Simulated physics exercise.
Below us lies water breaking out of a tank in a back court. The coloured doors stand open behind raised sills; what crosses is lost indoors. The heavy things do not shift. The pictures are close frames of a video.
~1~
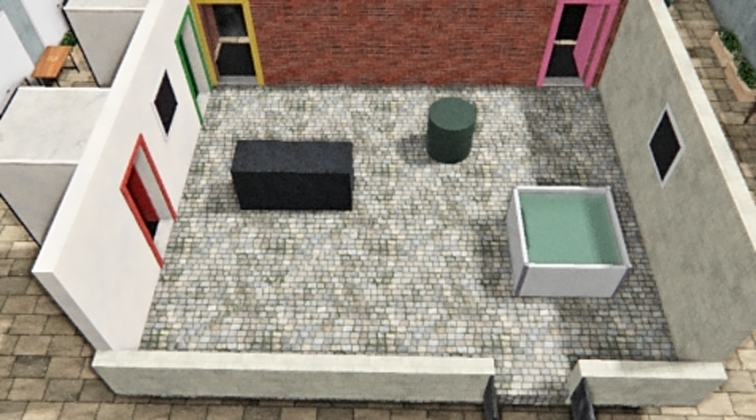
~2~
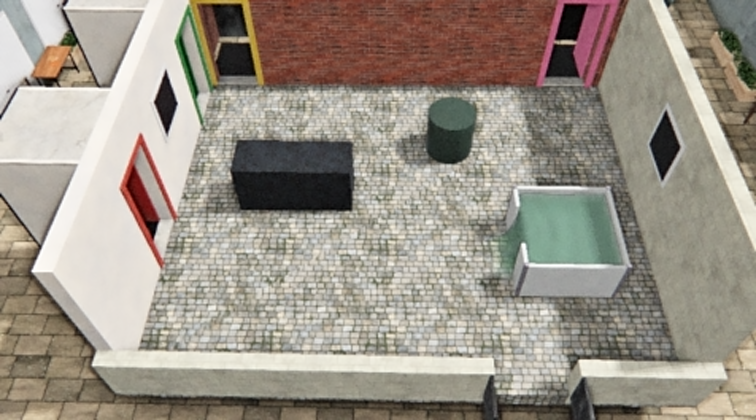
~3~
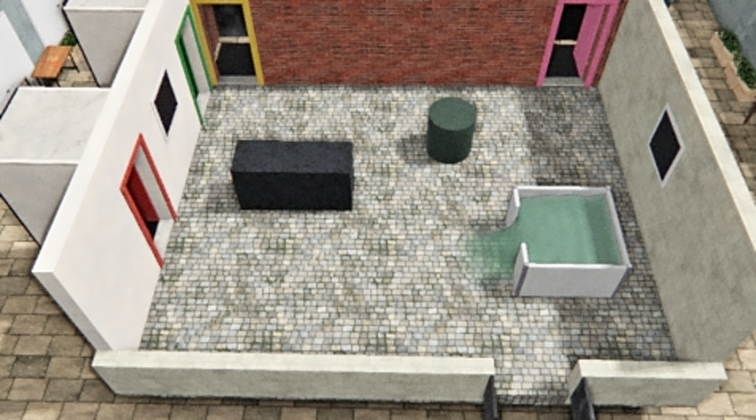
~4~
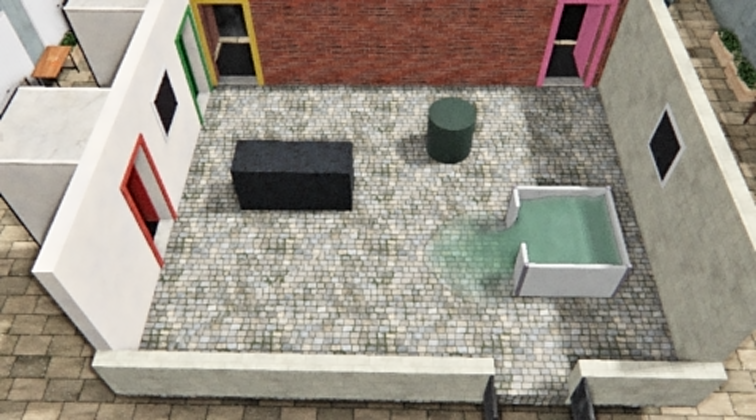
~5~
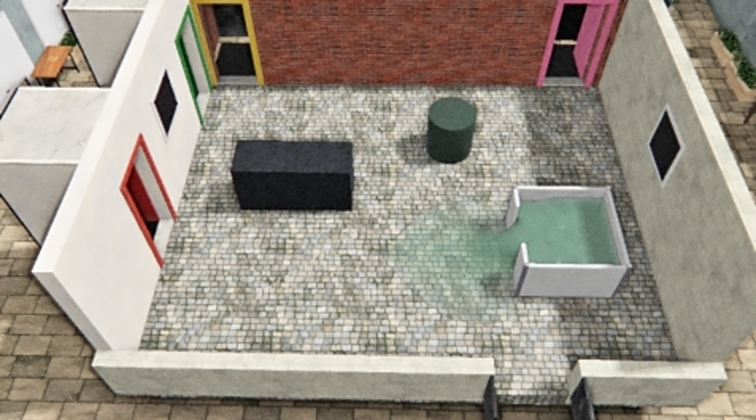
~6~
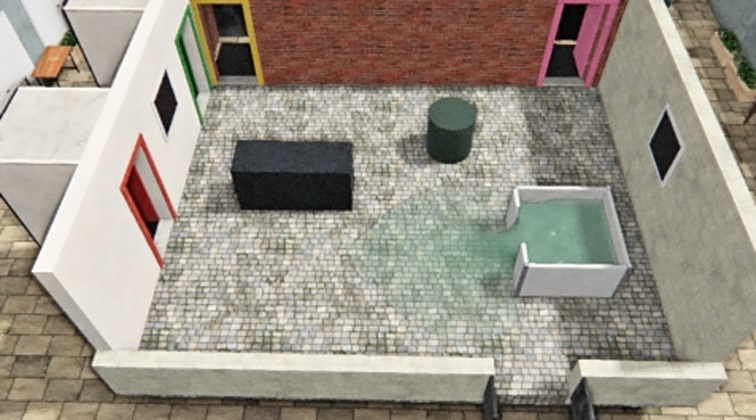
Green water pours from the white tank's open left side and spreads leftward across the cobbles.
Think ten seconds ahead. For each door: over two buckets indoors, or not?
One by one: The red door takes more than that; the green door takes more than that; the yellow door takes more than that; the pink door stays under that.
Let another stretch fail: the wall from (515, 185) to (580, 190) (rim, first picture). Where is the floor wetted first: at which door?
First comes the pink one.
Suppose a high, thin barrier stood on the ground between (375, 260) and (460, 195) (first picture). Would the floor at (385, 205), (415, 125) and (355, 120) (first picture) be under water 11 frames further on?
In that order: Clear, not flooded, clear.
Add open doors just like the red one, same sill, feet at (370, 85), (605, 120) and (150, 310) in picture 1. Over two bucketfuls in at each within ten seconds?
One after the other: Lets less in, holds, lets more in.
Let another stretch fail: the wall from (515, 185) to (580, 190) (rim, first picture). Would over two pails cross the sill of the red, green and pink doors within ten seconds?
The red one stays under; the green one takes more; the pink one goes over.
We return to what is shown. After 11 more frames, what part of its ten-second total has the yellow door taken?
I make it 0 per cent.
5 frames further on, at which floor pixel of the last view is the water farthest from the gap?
Close to (233, 230).
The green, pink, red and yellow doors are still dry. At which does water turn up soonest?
That is the red-painted one.
A moment on, water covers 30 % of the floor; the red door not reached, the green door not reached, the yellow door not reached, the pink door not reached.
Next, water covers 45 % of the floor; the red door under two buckets in, the green door not reached, the yellow door not reached, the pink door not reached.
Then, water covers 50 % of the floor; the red door far over two buckets in, the green door not reached, the yellow door wet at the sill, nothing in, the pink door not reached.
Later, water covers 55 % of the floor; the red door far over two buckets in, the green door over two buckets in, the yellow door under two buckets in, the pink door not reached.
In the end, water covers 55 % of the floor; the red door far over two buckets in, the green door far over two buckets in, the yellow door over two buckets in, the pink door not reached.
